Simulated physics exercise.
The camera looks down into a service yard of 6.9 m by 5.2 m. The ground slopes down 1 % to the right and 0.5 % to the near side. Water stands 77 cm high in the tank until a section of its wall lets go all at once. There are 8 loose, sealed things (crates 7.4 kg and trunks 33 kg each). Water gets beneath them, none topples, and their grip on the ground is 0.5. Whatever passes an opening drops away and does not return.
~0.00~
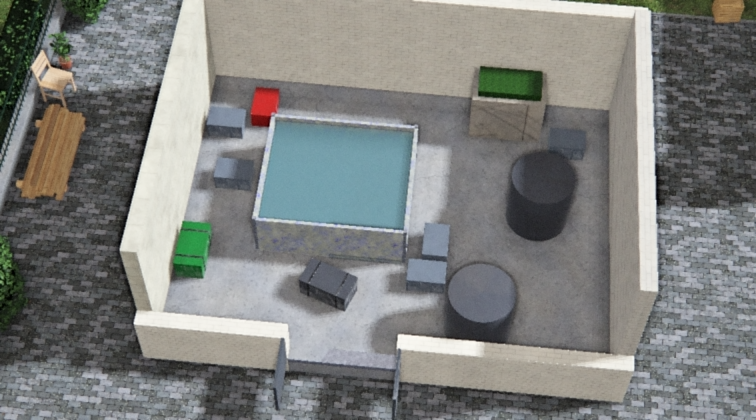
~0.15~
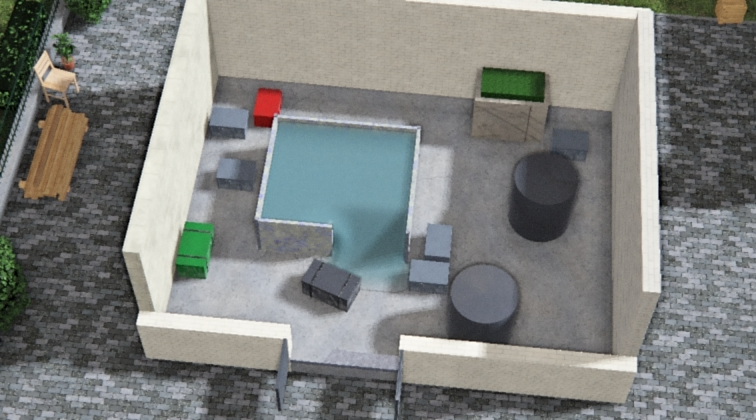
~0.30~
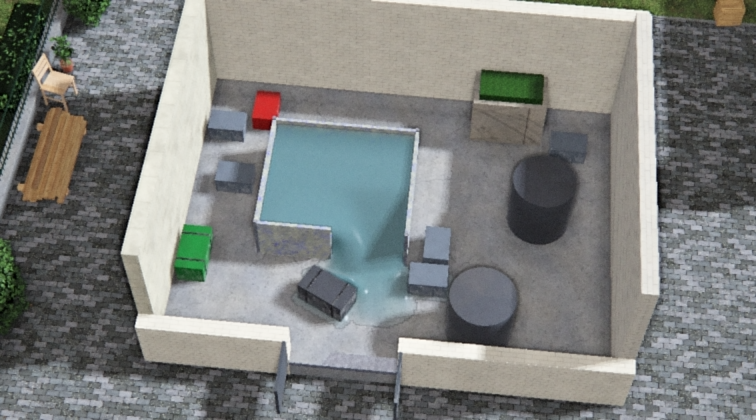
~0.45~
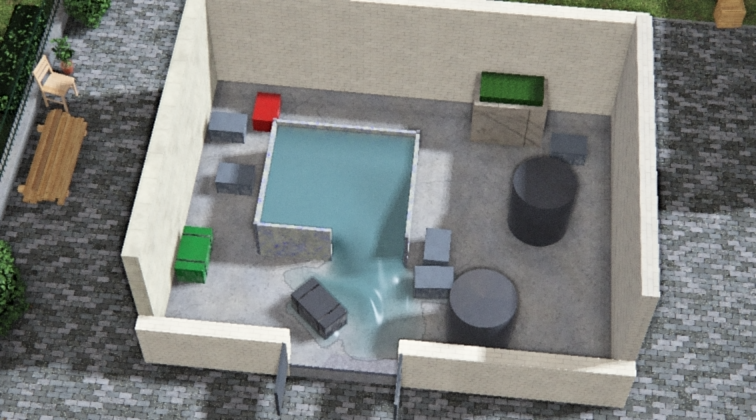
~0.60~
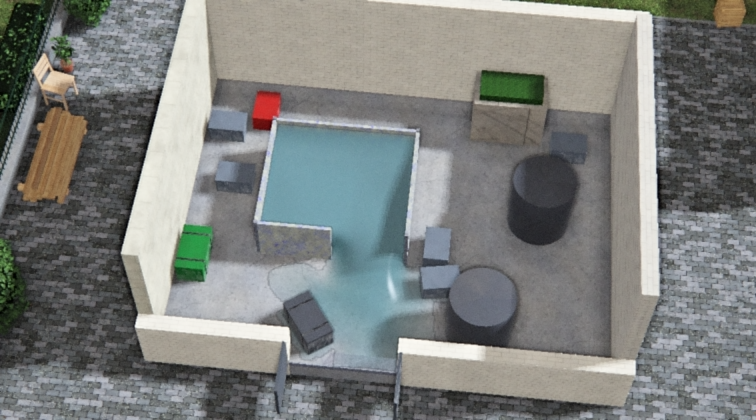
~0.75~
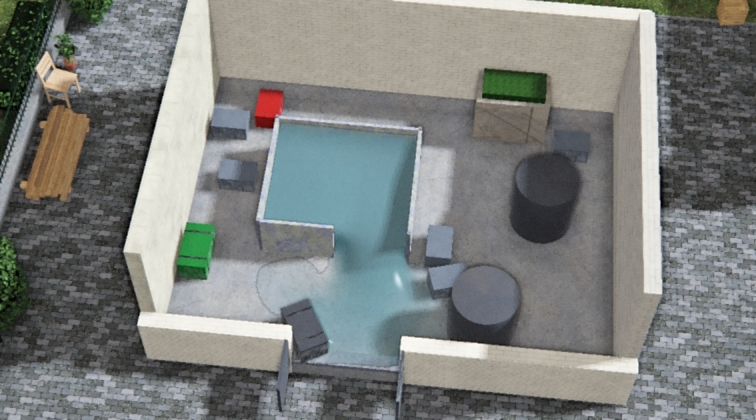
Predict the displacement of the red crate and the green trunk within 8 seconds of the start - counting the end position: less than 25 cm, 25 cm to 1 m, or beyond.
The red crate holds its place; the green trunk barely shifts.
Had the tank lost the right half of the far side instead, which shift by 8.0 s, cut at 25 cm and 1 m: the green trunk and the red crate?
In that case the green trunk ends far away, the red crate ends far away.
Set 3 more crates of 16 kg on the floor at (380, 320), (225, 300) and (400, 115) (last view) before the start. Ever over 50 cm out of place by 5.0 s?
In that order: Past it, under, short of it.
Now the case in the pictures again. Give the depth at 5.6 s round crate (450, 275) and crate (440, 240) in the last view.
About 7 and 3 cm.
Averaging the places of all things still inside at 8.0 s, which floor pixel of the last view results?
At about (362, 189).
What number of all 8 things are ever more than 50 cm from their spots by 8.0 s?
I count 4.
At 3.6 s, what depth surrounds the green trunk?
About 4 cm.
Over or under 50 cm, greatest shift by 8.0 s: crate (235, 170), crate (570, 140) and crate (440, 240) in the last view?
In turn: Less, more, past it.
After 1.6 s the red crate is near (269, 103), 0.0 m from its start, aground; the green trunk is near (195, 244), 0.0 m from its start, aground; 0 of 8 are out; 0 afloat.
After 3.6 s the red crate is near (269, 103), 0.0 m from its start, aground; the green trunk is near (195, 244), 0.0 m from its start, aground; 0 of 8 are out; 0 afloat.
After 5.6 s the red crate is near (269, 103), 0.0 m from its start, aground; the green trunk is near (195, 244), 0.0 m from its start, aground; 0 of 8 are out; 1 afloat.
After 8.0 s the red crate is near (269, 103), 0.0 m from its start, aground; the green trunk is near (195, 244), 0.0 m from its start, aground; 0 of 8 are out; 3 afloat.
